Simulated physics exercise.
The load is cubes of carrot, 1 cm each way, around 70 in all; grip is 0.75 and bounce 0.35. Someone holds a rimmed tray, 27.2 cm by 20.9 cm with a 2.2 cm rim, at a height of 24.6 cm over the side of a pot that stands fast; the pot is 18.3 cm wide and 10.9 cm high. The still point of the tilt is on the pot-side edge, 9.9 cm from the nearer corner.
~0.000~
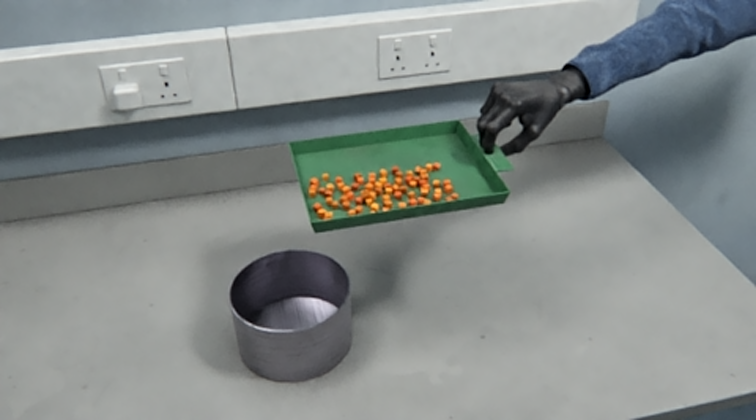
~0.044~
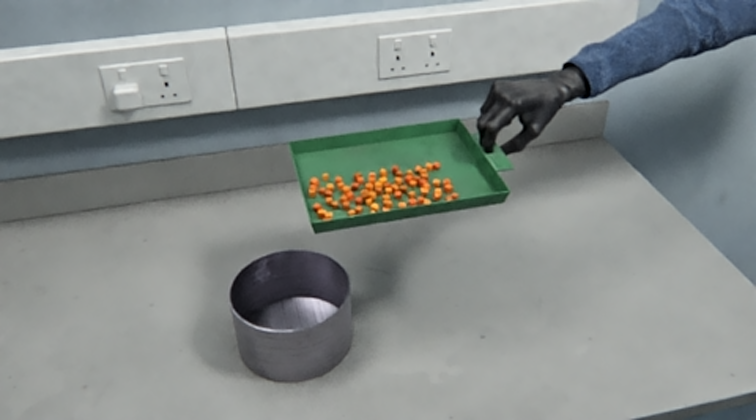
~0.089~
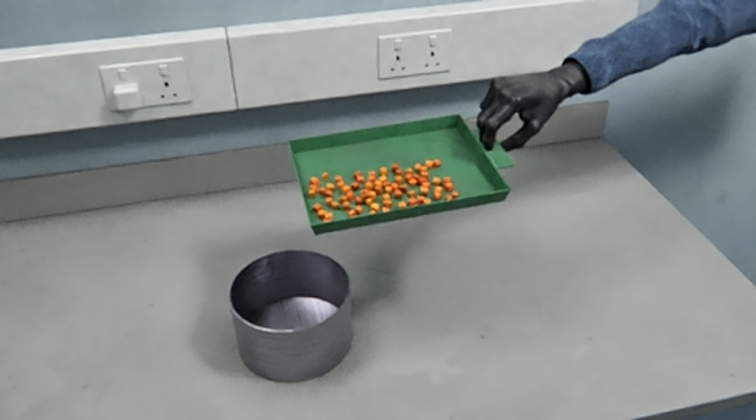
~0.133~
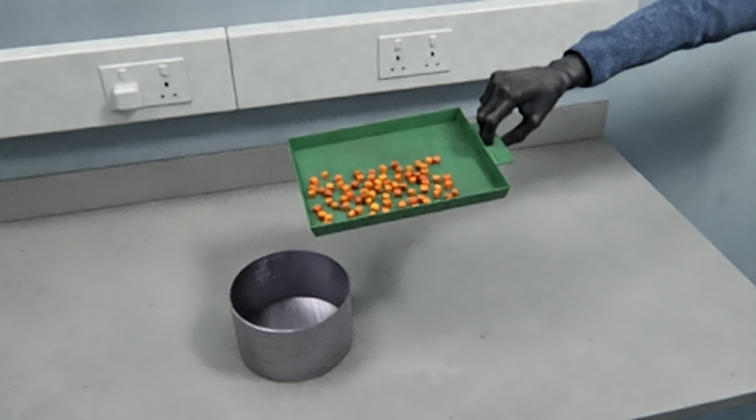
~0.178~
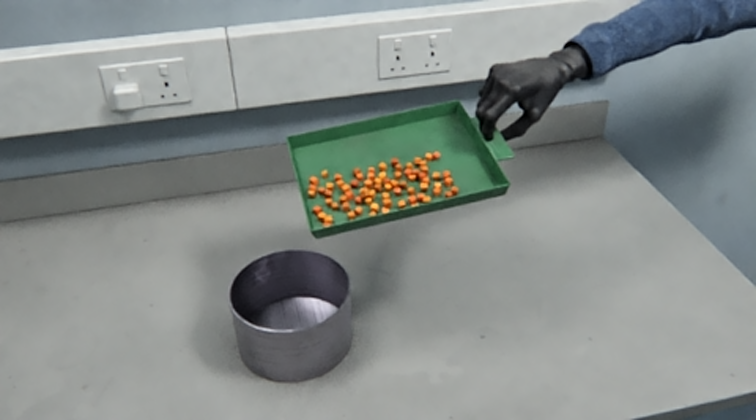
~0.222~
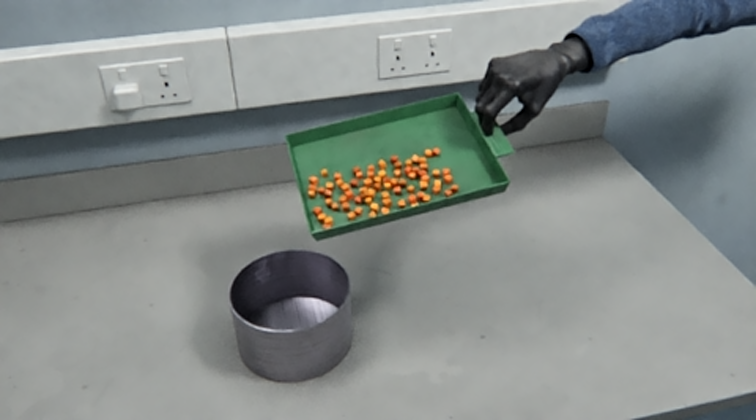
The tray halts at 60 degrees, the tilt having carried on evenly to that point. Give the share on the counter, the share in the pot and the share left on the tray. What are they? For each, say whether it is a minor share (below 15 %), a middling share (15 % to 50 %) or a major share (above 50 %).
I expect this. Counter - a minor share. Pot - a minor share. Tray - a major share.
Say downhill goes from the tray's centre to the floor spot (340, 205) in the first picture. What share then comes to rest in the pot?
Roughly 10 % of the pieces.
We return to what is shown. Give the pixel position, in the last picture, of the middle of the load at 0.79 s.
Near pixel (355, 215).
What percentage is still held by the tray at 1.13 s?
Some 90 per cent of the load.
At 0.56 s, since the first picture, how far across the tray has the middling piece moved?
I'd say close to 1 centimetres.
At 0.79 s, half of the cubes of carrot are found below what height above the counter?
I'd put it near 24 cm.
After 0.56 s, tilt 35 degrees; the tray holds 100 %, the pot 0 %.
Then, at 0.79 s, tilt 51 degrees; the tray holds 100 %, the pot 0 %.
After 1.13 s, tilt 60 degrees; the tray holds 90 %, the pot 5 %.
By 2.2 s all is still; counter 5 %, pot 5 %, tray 90 %.
